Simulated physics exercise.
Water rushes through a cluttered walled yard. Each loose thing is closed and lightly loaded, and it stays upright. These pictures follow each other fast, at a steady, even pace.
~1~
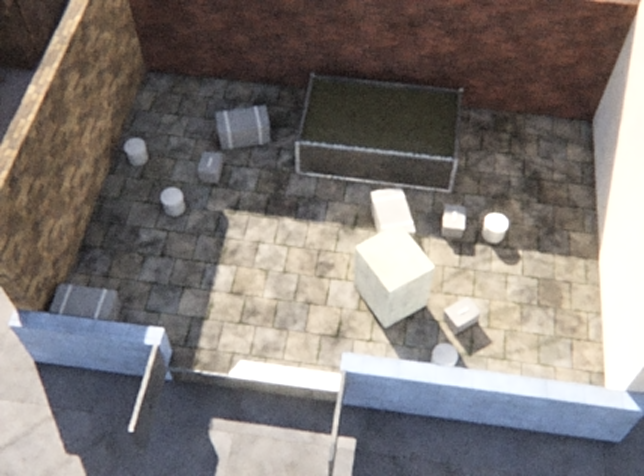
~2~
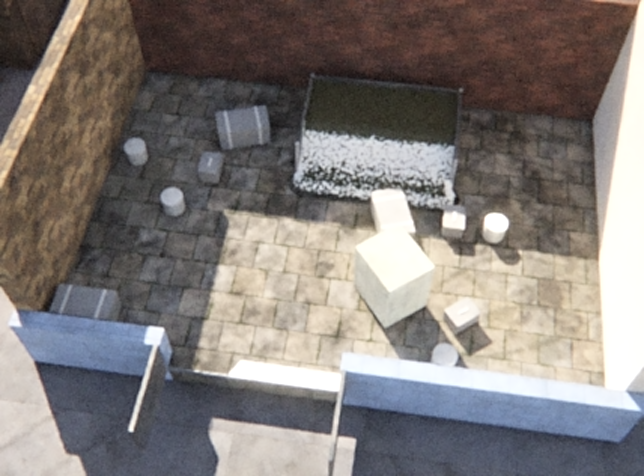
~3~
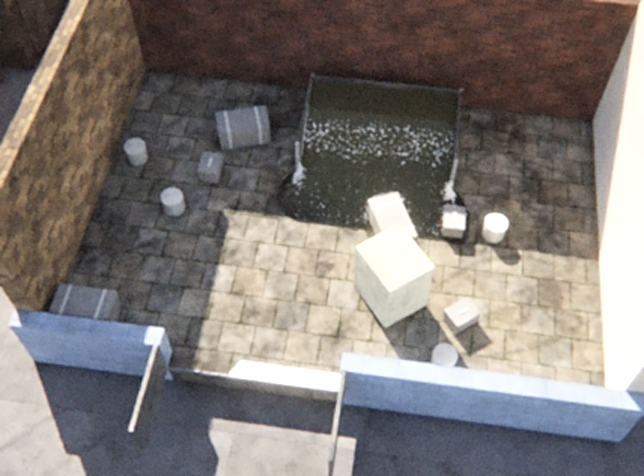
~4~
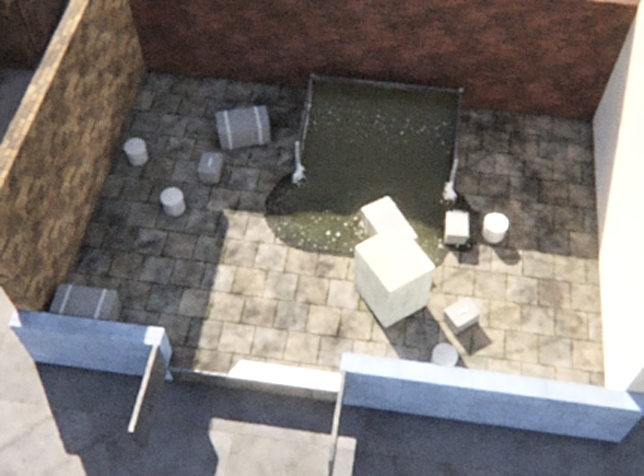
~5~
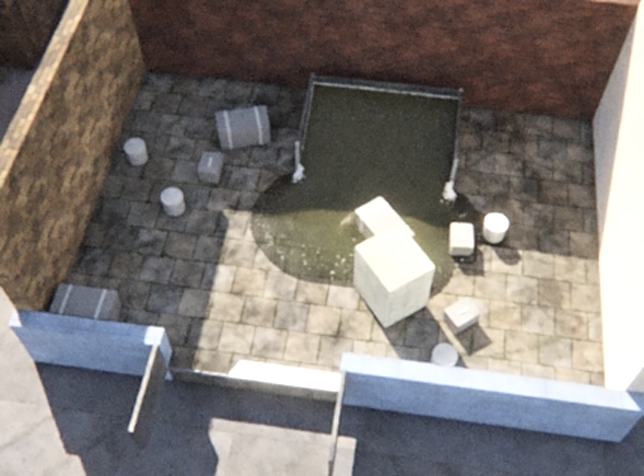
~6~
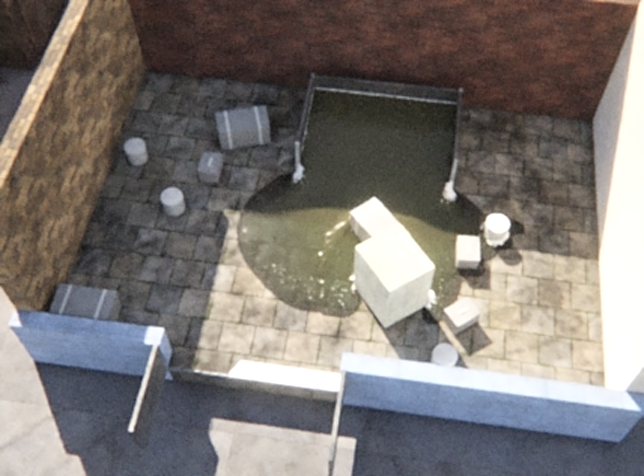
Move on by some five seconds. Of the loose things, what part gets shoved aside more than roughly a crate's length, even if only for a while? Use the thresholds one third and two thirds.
I'd put it between one third and two thirds.
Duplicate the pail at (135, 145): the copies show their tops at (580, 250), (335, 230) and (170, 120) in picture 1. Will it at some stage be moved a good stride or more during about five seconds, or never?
Results - 1: Ends up far away; 2: Ends up far away; 3: Doesn't go far.
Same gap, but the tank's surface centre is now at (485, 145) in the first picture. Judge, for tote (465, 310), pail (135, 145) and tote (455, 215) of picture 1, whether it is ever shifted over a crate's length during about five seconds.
Far enough, Not far, Far enough.
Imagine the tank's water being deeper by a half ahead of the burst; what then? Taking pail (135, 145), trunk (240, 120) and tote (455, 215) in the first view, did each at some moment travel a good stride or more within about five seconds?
Answers in the order asked: Went past the threshold, stayed within the threshold, went past the threshold.
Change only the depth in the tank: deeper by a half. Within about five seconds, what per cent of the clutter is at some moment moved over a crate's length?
I'd put it near 70 percent.
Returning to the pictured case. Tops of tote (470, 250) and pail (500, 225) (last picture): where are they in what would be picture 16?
I'd say about (579, 377) for the first and about (534, 231) for the second.
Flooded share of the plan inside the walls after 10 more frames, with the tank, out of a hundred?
Something close to 55 per cent.
A moment on, 2 of 10 are well off their spots; 1 afloat.
Next, 4 of 10 are well off their spots; 4 afloat.
Later, 5 of 10 are well off their spots; 5 afloat.
In the end, 6 of 10 are well off their spots, and 6 have been at some point; 6 afloat.
